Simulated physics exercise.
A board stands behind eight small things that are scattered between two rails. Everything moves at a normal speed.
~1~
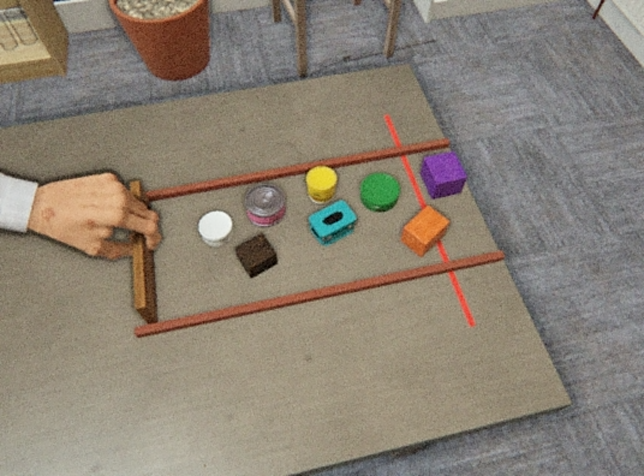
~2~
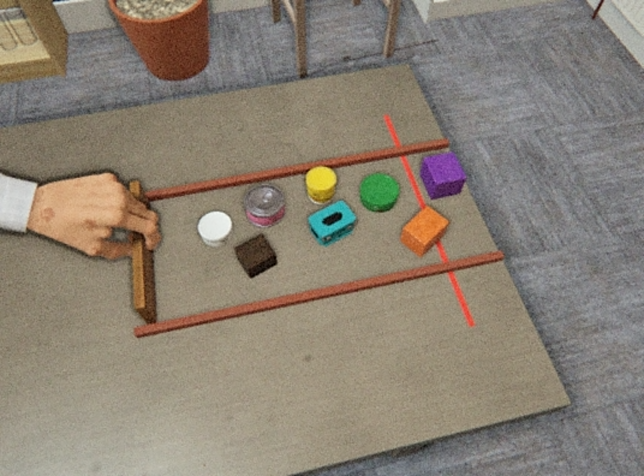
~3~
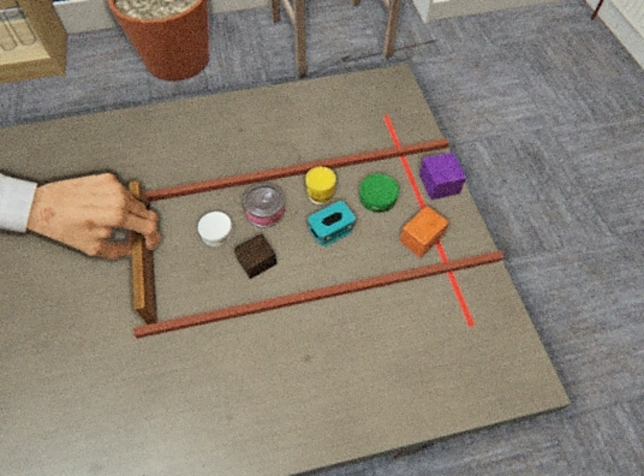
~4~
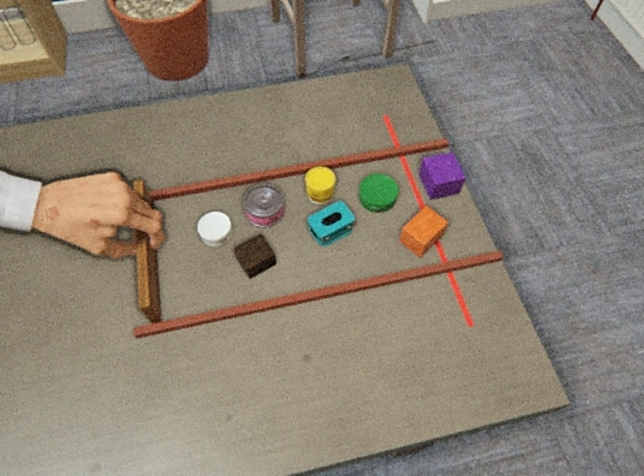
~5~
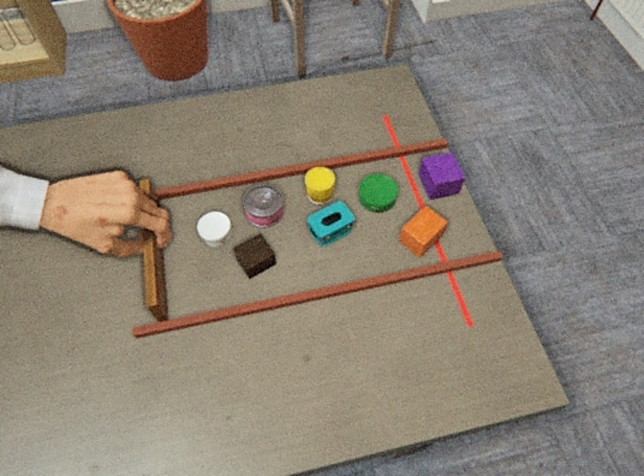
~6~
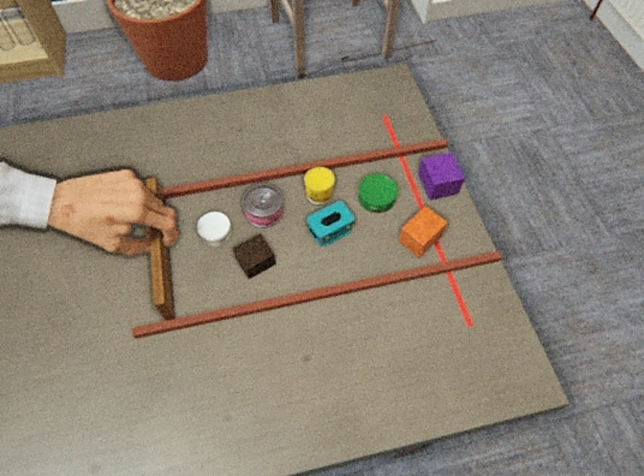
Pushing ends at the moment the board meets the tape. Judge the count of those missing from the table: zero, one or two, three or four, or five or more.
My judgement: One or two.
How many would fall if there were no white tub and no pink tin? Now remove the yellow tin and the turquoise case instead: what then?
First 1, then 1.
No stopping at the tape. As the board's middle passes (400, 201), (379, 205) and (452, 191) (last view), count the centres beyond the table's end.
In order, that gives 1, then 0, then 5.
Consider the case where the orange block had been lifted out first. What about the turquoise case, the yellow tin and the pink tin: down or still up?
Result: Turquoise case stays, yellow tin stays, pink tin stays.
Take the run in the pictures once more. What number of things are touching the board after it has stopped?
3 of them.
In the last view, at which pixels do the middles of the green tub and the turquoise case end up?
About (465, 187), and the other about (478, 211).
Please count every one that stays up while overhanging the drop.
You'd get 4.
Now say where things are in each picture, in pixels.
The first picture shows purple block (443, 176); orange block (425, 231); green tub (380, 193); board (144, 250); tape (424, 207).
The second picture shows orange block (424, 232); yellow tin (321, 186).
The third picture shows green tub (379, 193); turquoise case (332, 225).
The fourth picture shows purple block (441, 176); pink tin (264, 206).
The fifth picture shows orange block (423, 232); white tub (215, 230).
The sixth picture shows purple block (441, 176); orange block (423, 232); green tub (378, 194); board (160, 247); tape (422, 207).
A little later, none off yet; purple block at rest near (441, 176); orange block at rest near (423, 232); green tub at rest near (378, 194).
Next, none off yet; purple block at rest near (441, 176); orange block at rest near (423, 232); green tub shifted a little near (389, 194).
Later still, none off yet; purple block shifted about its own width near (462, 173); orange block shifted about its own width near (450, 236); green tub shifted about its own width near (432, 190).
When it is over, the number that fall off is one or two; down, purple block.
